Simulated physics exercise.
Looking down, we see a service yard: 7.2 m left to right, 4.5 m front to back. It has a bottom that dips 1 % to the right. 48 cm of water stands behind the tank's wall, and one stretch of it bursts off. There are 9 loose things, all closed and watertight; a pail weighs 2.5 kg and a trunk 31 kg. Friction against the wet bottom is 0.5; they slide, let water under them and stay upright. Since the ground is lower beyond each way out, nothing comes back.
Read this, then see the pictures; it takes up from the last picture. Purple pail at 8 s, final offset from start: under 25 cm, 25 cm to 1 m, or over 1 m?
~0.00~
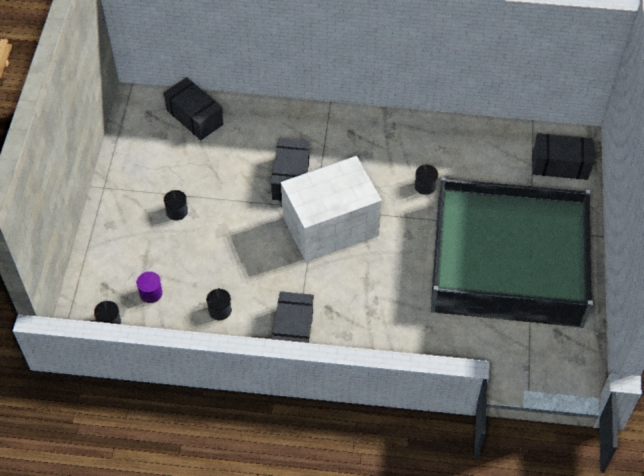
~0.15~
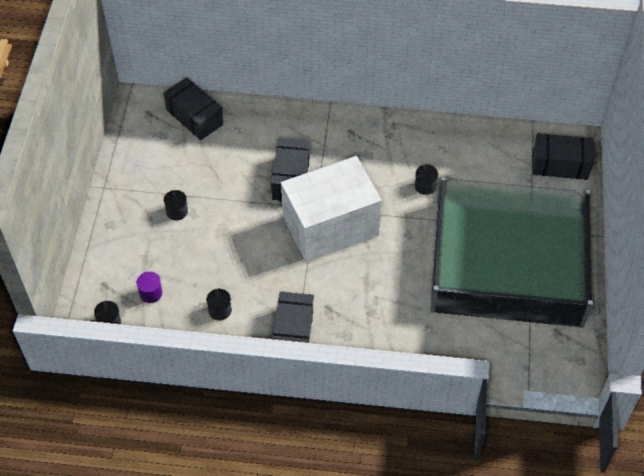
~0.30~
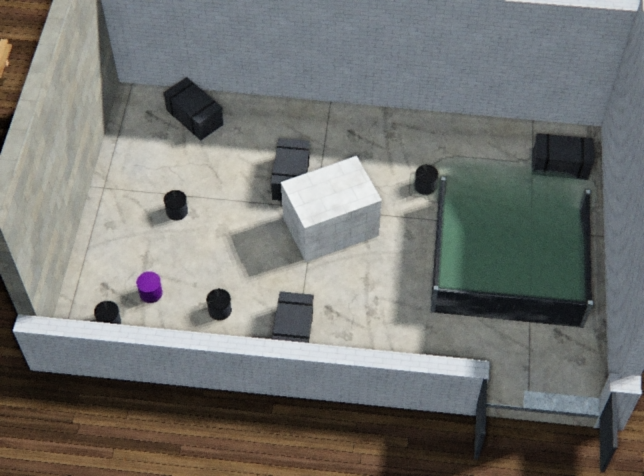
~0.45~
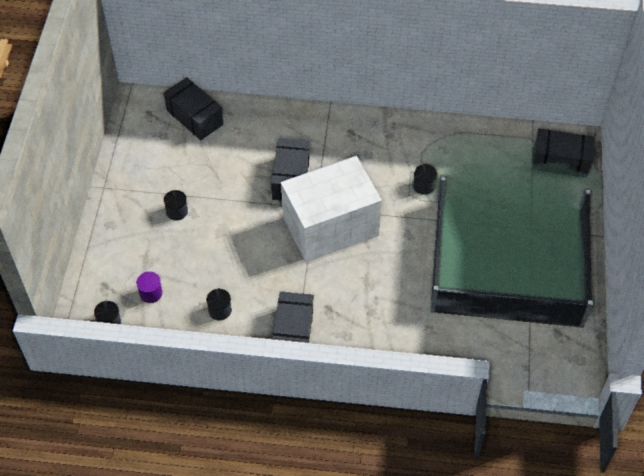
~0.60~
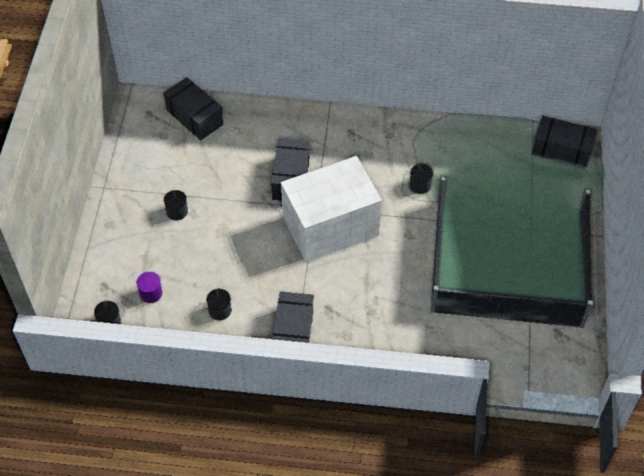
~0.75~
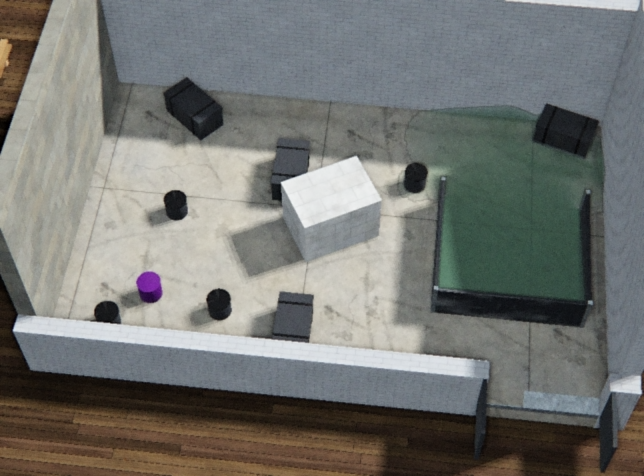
It changes position somewhat.
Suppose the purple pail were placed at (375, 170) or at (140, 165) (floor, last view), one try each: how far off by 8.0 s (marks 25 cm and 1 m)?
At the first spot it winds up far off; at the second it winds up far off.
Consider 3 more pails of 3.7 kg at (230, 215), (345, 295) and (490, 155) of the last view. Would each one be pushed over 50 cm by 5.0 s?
Listed order gives within the limit, within the limit, above the limit.
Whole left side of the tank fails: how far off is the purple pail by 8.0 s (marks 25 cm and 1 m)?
Outcome for the purple pail: It is borne far off.
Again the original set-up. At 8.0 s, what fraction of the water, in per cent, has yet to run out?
Remaining: Approx. 92 per cent.
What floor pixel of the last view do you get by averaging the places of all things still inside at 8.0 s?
The centre sits near (263, 269).
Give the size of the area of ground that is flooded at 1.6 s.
Wet area: Approx. 9.0 m2.
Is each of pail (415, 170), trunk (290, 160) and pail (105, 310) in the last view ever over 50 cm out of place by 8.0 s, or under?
Item by item, they came out above the mark, above the mark and above the mark.
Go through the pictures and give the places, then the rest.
In the first picture, the purple pail at (148, 282) rests on the ground; water covers 3.2 m2; 0 of 9 have shifted.
In the second picture, the purple pail at (148, 282) rests on the ground; water covers 4.1 m2; 0 of 9 have shifted.
In the third picture, the purple pail at (148, 282), on the bottom; 4.9 m2 under water; 0 of 9 have shifted.
In the fourth picture, the purple pail at (148, 282), on the bottom; water covers 5.8 m2; 1 of 9 have shifted.
In the fifth picture, the purple pail at (148, 282), on the bottom; water covers 6.7 m2; 2 of 9 have shifted.
In the sixth picture, the purple pail at (148, 282) rests on the ground; water covers 7.2 m2; 2 of 9 have shifted.
After 1.6 s the purple pail is near (148, 282), 0.0 m from its start, aground; 0 of 9 are out; 1 afloat.
After 3.6 s the purple pail is near (148, 282), 0.0 m from its start, aground; 0 of 9 are out; 1 afloat.
After 5.6 s the purple pail is near (148, 282), 0.0 m from its start, aground; 0 of 9 are out; 1 afloat.
After 8.0 s the purple pail is near (161, 306), 0.4 m from its start, afloat; 0 of 9 are out; 4 afloat.
